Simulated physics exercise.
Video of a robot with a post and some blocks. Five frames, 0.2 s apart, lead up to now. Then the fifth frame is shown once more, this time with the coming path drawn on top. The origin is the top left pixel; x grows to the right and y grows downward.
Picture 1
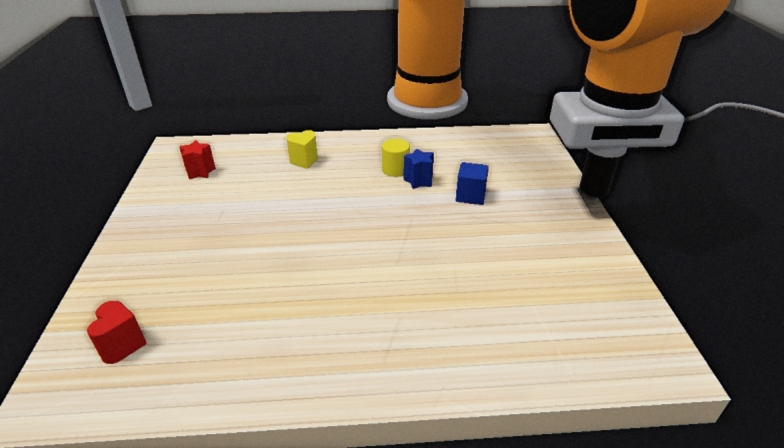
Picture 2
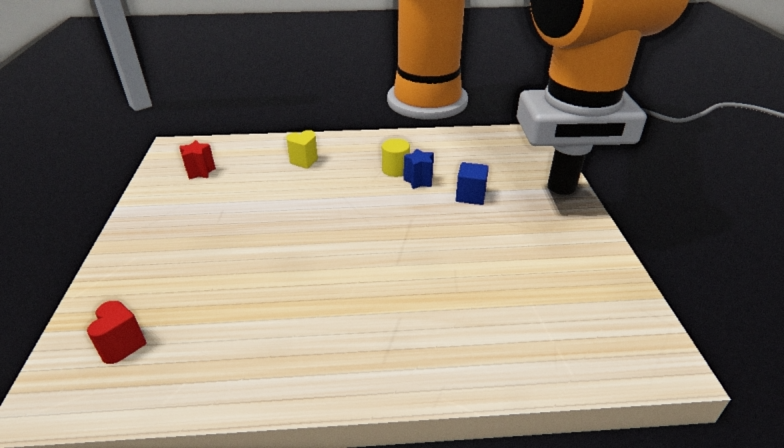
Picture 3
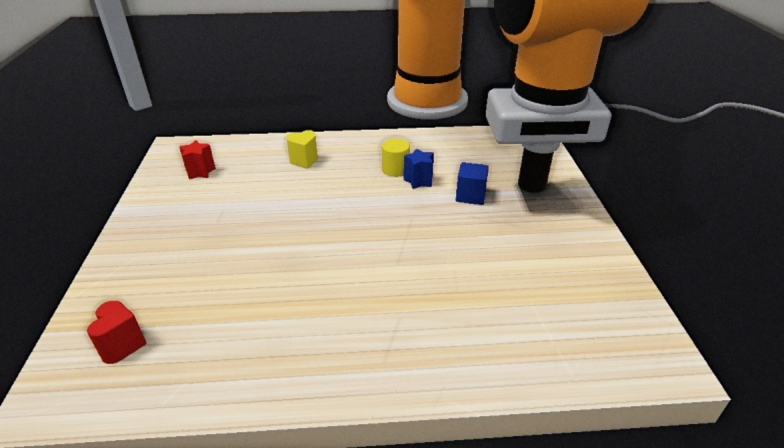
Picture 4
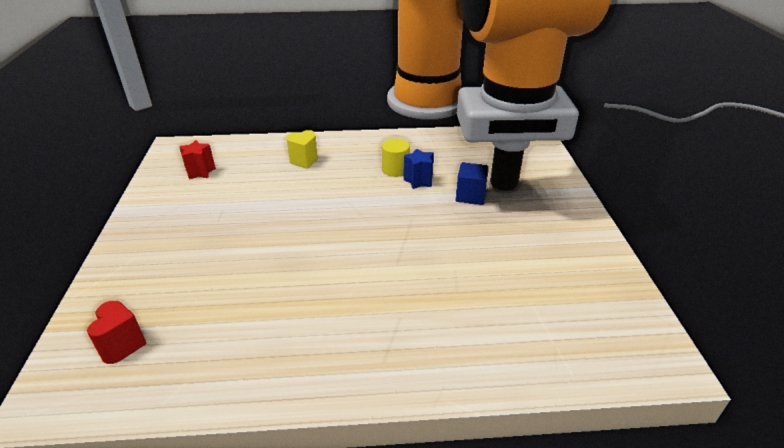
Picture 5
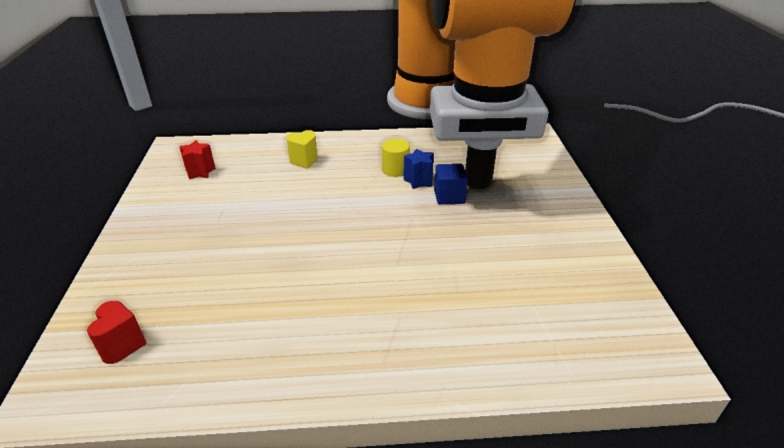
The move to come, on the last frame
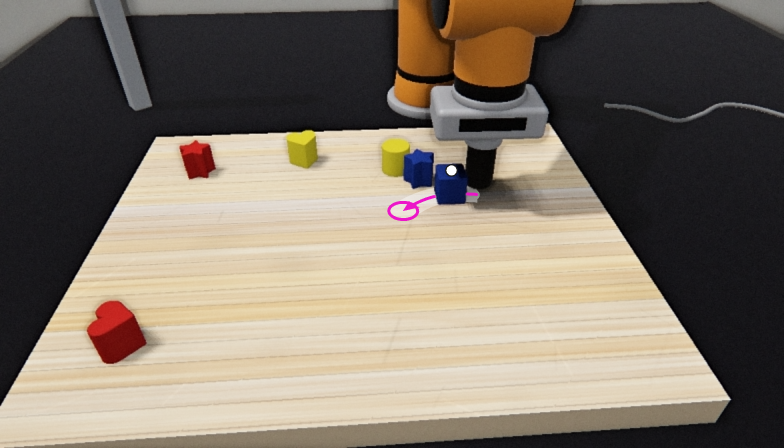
A robot arm moves left across the board and pushes the blue cube slightly left.
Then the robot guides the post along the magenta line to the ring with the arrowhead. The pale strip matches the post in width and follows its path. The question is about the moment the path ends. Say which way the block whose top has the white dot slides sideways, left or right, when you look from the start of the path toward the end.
My prediction: Rightwards.
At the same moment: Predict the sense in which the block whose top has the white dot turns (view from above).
Bird's-eye view: Clockwise.
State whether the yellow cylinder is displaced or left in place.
By the last moment, the yellow cylinder will still be in its place.
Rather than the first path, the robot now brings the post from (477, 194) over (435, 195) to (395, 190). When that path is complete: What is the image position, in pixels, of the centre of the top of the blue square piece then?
It ends at (374, 175).
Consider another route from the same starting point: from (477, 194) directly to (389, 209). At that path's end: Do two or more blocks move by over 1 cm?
No, it doesn't check out.
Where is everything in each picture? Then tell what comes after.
In the first picture, post tip (593, 191); block tops, yellow cylinder (396, 145); blue star-shaped block (420, 156); blue square piece (474, 170).
In the second picture, post (562, 188); blocks unchanged.
In the third picture, post (532, 186); blocks unchanged.
In the fourth picture, post (504, 184); blocks unchanged.
In the fifth picture, post (478, 183); yellow cylinder (396, 145); blue star-shaped block (420, 156); blue square piece (452, 170).
Path on the board, from (477, 194) via (449, 194) and (424, 200), ending at (403, 211); the dot is on the blue square piece.
On the path given first. One third of the way, post (450, 183); blue square piece (423, 172), turned 15° anticlockwise.
Two thirds of the way, post (424, 188); blue square piece (396, 176).
At the end, post (403, 199); yellow cylinder in place; blue star-shaped block in place; blue square piece (375, 179), turned 30° clockwise.
